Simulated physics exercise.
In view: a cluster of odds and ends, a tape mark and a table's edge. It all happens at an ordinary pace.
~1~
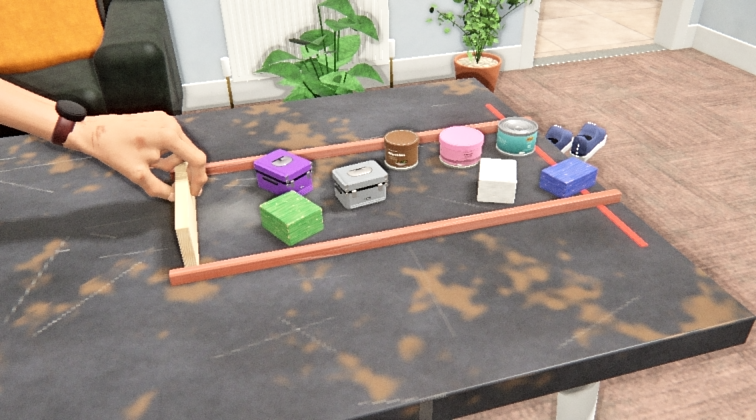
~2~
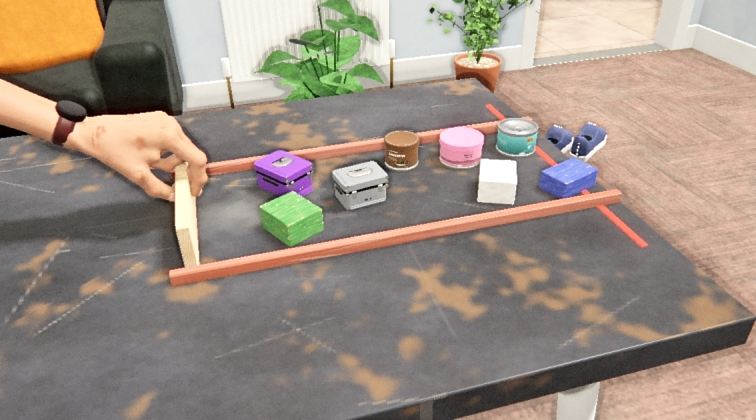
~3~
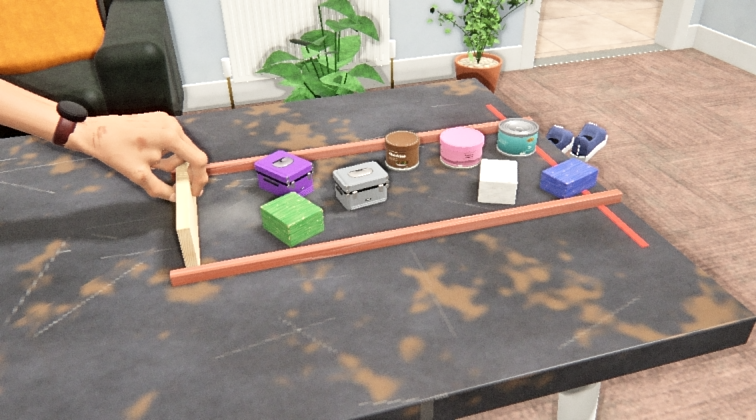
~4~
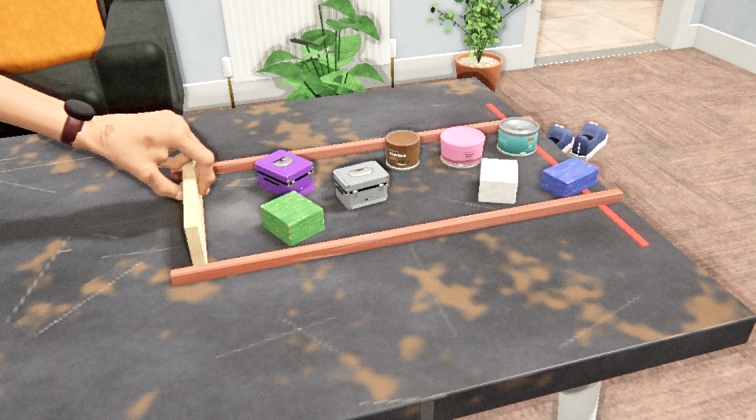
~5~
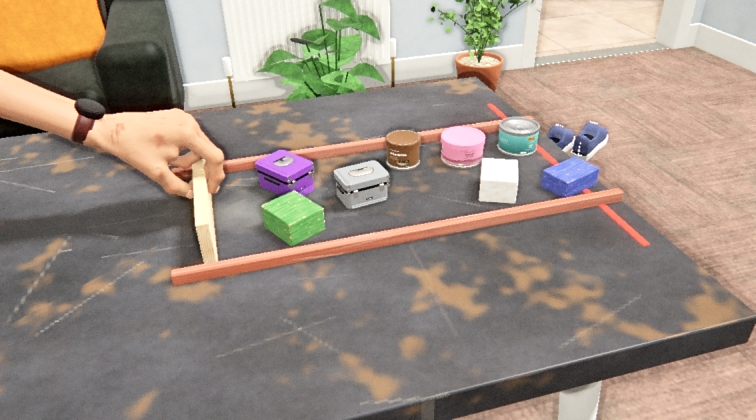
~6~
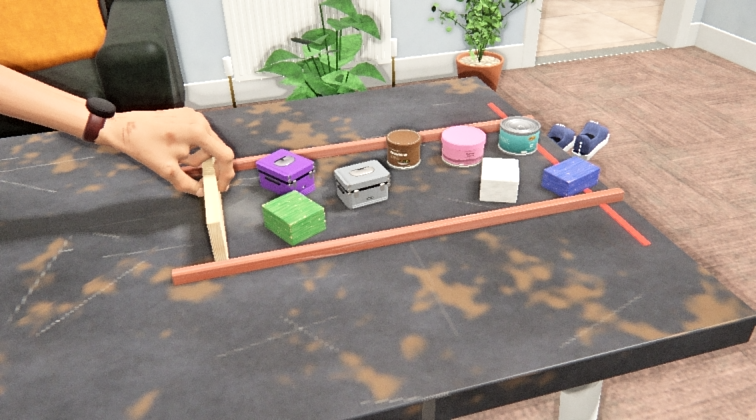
A dark, scuffed tabletop with rusty patches stands in a room with plants and a wooden floor, seen from above at an angle by a camera that stays almost still. Between two reddish rails sit purple, grey and green boxes, then brown, pink and turquoise tins with white and blue blocks near red tape at right. At left, a hand wearing a dark wristband first holds a pale board nearly still, then slides it slightly rightward, while the objects stay in place.
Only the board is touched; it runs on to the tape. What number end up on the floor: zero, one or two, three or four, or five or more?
The number that fall off is five or more.
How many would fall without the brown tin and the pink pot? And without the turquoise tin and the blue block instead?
4 in the first case, 4 in the second.
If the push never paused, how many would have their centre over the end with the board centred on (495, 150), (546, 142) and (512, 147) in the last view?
In that order 2, 6 and 3.
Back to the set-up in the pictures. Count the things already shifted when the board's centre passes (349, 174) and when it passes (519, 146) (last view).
3 and 8.
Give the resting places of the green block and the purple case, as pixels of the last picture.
The green block at (597, 171), the purple case at (557, 135).
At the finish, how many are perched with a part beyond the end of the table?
The number is 2.
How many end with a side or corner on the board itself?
It touches 2.
Early on, none off yet; blue block at rest near (571, 177); turquoise tin at rest near (519, 136); white block at rest near (499, 180).
A while later, none off yet; blue block at rest near (571, 177); turquoise tin moving near (526, 135); white block moving near (503, 180).
Further along, one off so far; blue block leaning well over near (623, 192); turquoise tin in the air near (574, 211); white block travelled well along near (587, 167).
Finally, the number that fall off is five or more; lost, grey case, brown tin, pink pot, white block, turquoise tin and blue block.
